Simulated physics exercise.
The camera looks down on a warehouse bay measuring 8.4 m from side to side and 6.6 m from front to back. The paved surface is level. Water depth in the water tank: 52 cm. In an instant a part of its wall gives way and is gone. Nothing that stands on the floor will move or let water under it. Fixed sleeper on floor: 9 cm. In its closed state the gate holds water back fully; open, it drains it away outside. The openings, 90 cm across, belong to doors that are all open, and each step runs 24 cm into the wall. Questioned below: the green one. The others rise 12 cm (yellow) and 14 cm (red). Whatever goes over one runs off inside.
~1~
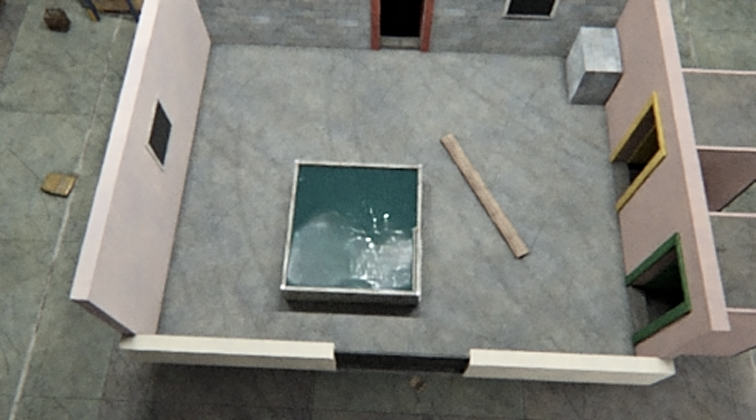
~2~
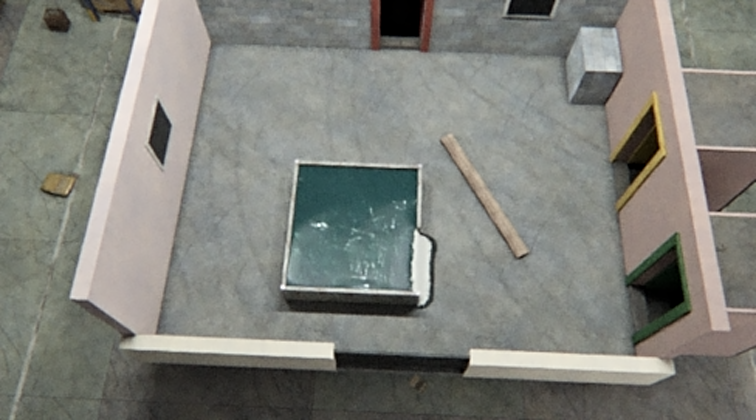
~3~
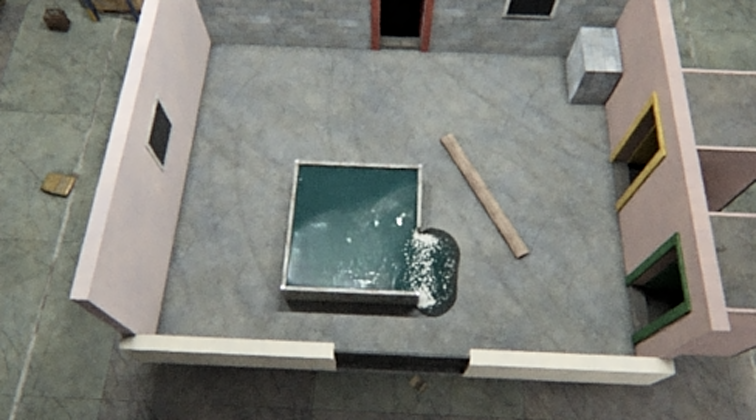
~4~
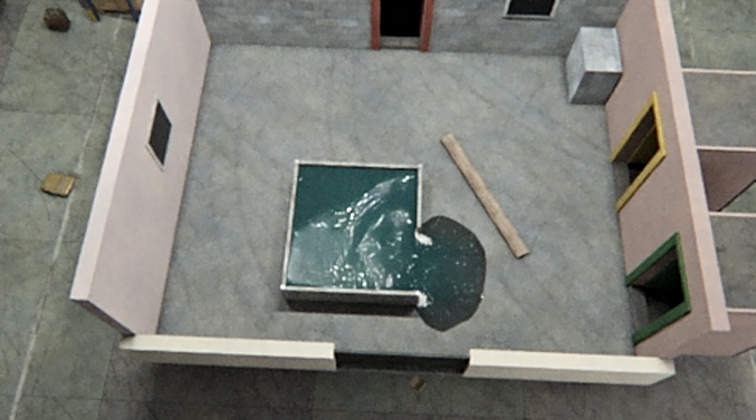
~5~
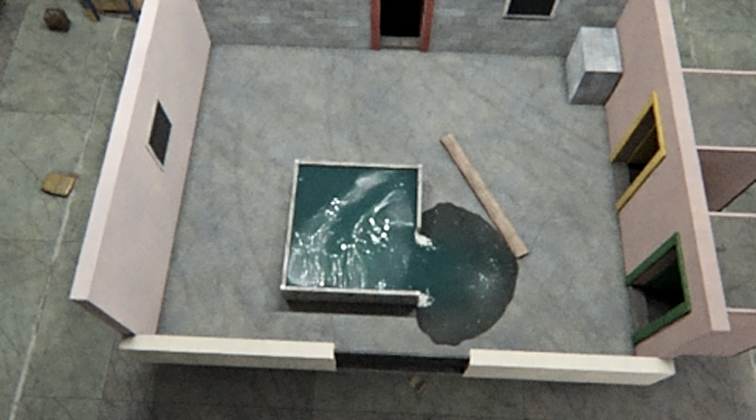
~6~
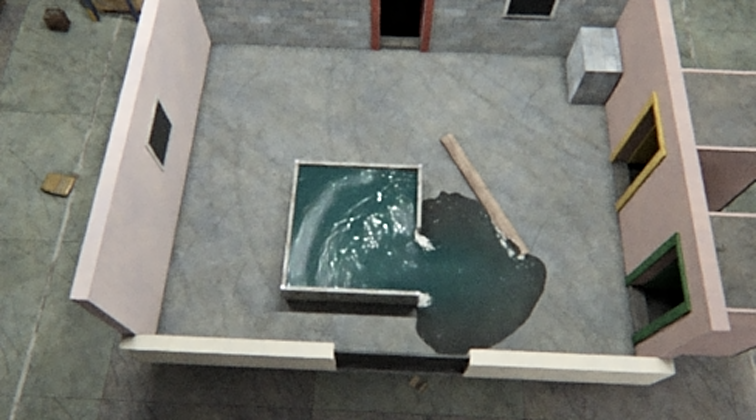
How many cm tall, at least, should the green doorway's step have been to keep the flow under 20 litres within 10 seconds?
At least about 24 cm.
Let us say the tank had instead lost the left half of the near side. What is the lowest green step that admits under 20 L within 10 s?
Some 11.0 cm.
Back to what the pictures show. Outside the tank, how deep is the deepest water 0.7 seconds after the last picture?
Max depth: About 32 cm.
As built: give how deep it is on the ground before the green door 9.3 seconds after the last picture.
Lab note: Depth approx. 10.0 cm.
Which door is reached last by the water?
Answer: Red door.
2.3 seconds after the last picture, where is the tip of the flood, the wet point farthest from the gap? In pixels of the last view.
Lab note: Front tip approx. (604, 133).
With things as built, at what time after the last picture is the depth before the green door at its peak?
Roughly 2.0 s.
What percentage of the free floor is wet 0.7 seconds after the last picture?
I'd estimate about 20 percent.
Then, 0.7 s after the last picture water covers 20 % of the floor, deepest (32 cm) near (424, 288); 10 cm at the green door, 0 litres in over its 12 cm step.
Then, 2.3 s after the last picture water covers 30 % of the floor, deepest (32 cm) near (631, 356); 29 cm at the green door, 79 litres in over its 12 cm step.
Then, 9.3 s after the last picture water covers 75 % of the floor, deepest (11 cm) near (594, 118); 10 cm at the green door, 215 litres in over its 12 cm step.
At the green door as built, the water peaked near 31 cm, 2.1 s after the last picture.
With a step of 20.5 cm, 45 litres would have come in within the 10 s; with 28 cm, 7 litres. So under 20 litres takes about 24 cm.
